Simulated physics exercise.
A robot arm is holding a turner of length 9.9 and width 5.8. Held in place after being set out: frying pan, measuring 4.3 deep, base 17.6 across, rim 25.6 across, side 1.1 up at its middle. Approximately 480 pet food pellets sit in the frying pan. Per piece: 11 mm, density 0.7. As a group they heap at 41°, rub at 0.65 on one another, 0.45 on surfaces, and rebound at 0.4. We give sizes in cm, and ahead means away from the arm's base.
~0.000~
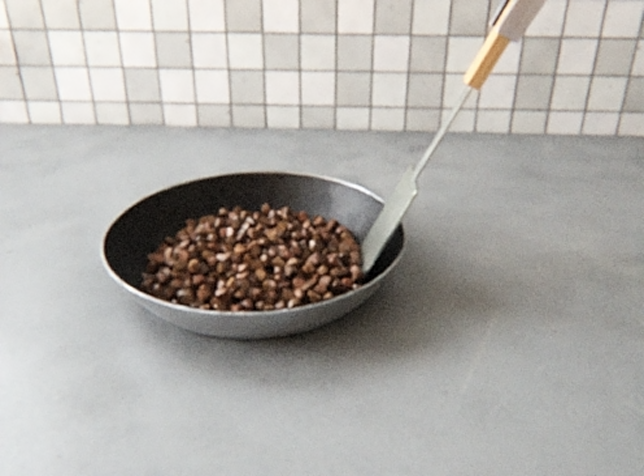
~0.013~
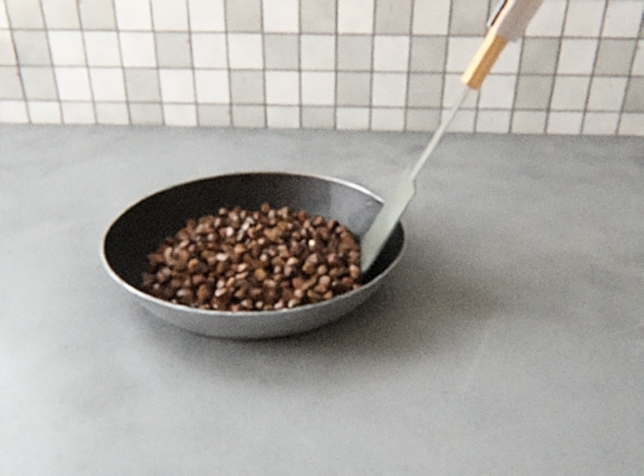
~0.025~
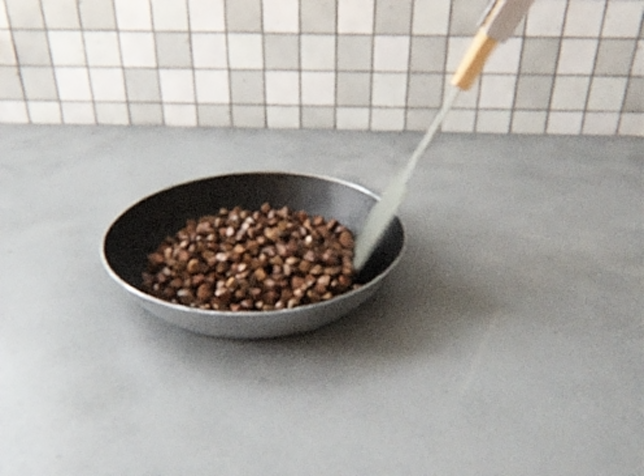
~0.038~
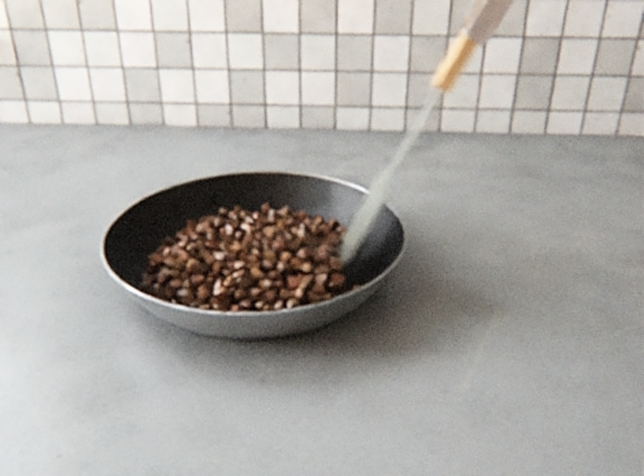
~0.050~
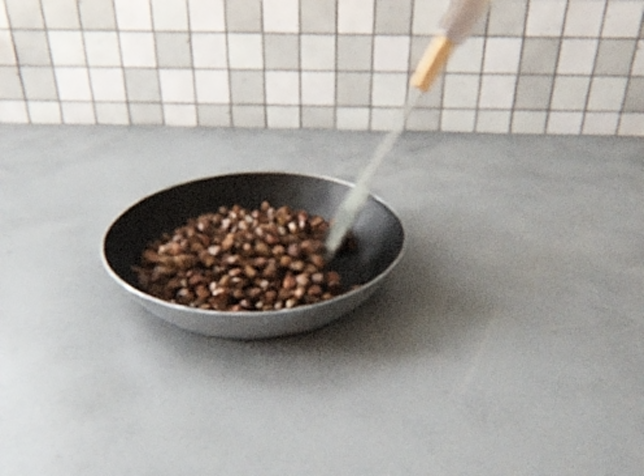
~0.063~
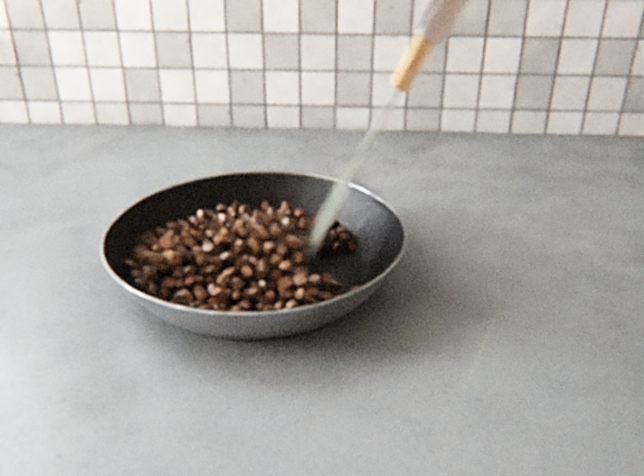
At first, a turner with a wooden section on its handle rests against the right side of a dark frying pan holding a heap of small brown pellets. It then sweeps left through the pellets, pushing them toward the left side and exposing some bare pan on the right.
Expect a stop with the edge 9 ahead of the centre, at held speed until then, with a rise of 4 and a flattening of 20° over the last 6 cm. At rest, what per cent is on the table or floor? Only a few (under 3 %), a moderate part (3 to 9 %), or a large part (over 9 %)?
A large part.
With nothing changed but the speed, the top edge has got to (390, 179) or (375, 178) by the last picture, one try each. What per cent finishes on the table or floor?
About 10 and 15 percent.
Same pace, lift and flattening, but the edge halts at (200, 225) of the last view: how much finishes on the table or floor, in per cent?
Around 10 percent ends on the table or floor.
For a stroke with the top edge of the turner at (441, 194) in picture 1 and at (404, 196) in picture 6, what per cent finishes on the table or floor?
I'd put it at roughly 10 per cent.
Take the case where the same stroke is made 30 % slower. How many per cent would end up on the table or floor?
I'd expect near 15 per cent.
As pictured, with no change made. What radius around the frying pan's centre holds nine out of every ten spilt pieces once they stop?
45 centimetres, give or take.
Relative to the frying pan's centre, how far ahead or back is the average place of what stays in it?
Ahead of centre, roughly 3.0 centimetres.
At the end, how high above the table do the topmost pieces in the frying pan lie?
Near 4.5 centimetres high.
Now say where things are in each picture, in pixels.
Turner top edge at (415, 176), sloping 64°; upper third of the load around (259, 255), from x 145 to 360, top at y 210; 479 in the frying pan, in the first frame.
Turner top edge at (413, 177), sloping 64°; upper third of the load around (262, 256), from x 145 to 360, top at y 210, in the second frame.
Turner top edge at (404, 178), sloping 64°; upper third of the load around (267, 254), from x 145 to 360, top at y 210, in the third frame.
Turner top edge at (387, 178), sloping 64°; upper third of the load around (267, 249), from x 145 to 360, top at y 210, in the fourth frame.
Turner top edge at (368, 178), sloping 64°; upper third of the load around (256, 247), from x 135 to 360, top at y 210, in the fifth frame.
Turner top edge at (348, 178), sloping 64°; upper third of the load around (245, 242), from x 130 to 355, top at y 205; 479 in the frying pan, in the sixth frame.
After 0.09 s, sloping 64°, highest piece 7 above the table; 479 in the frying pan.
After 0.13 s, sloping 59°, highest piece 7 above the table; 479 in the frying pan.
After 0.34 s, sloping 44°, highest piece 20 above the table; 376 in the frying pan, 54 on the table or floor, 49 on the blade or in flight.
After 1.39 s, sloping 44°, highest piece 4 above the table; 376 in the frying pan, 103 on the table or floor.
At rest, 376 in the frying pan, 103 on the table or floor. That is 22 % on the table or floor.
